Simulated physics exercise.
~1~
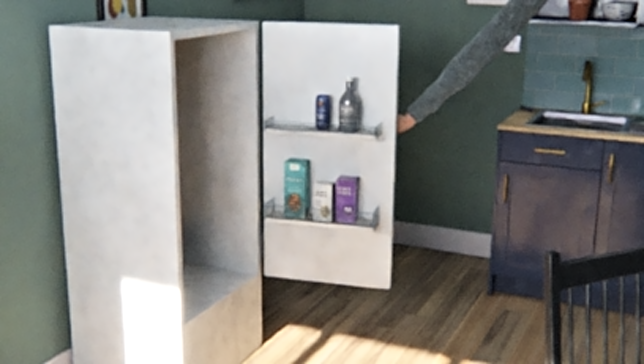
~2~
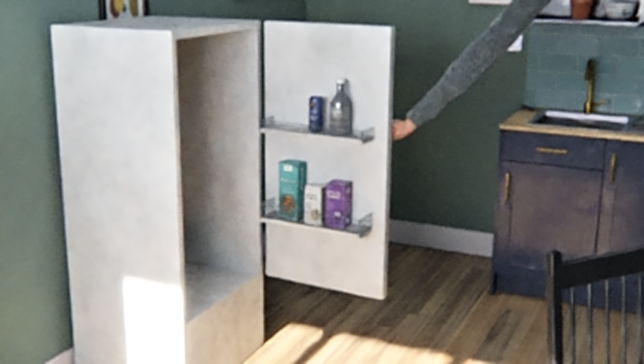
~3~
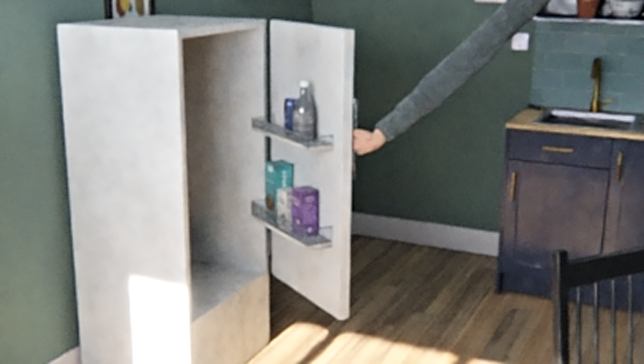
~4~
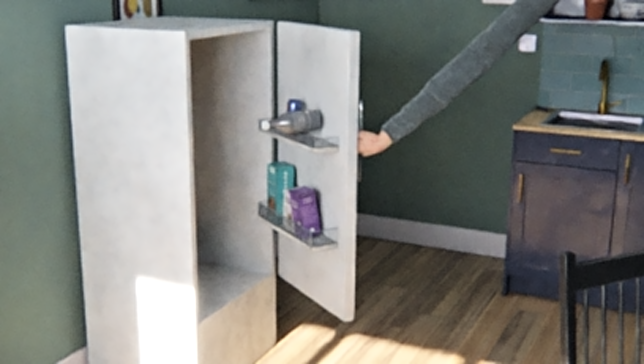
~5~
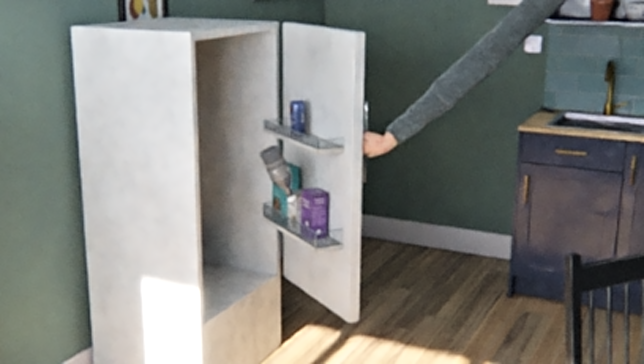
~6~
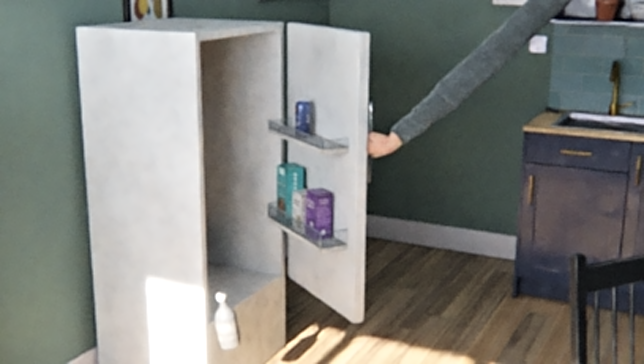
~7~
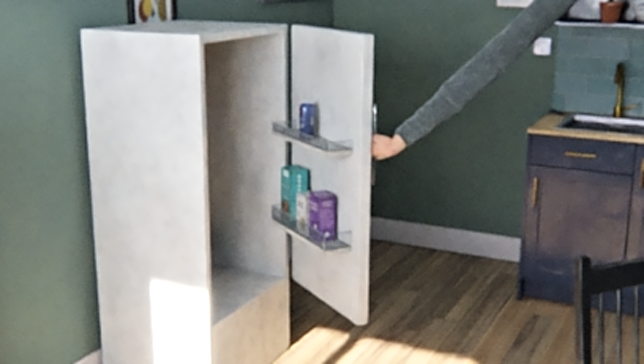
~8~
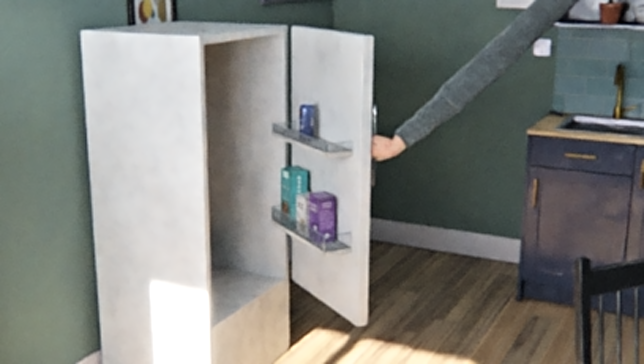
A hand swings the cooler door inward and stops it, and the grey bottle tumbles out.
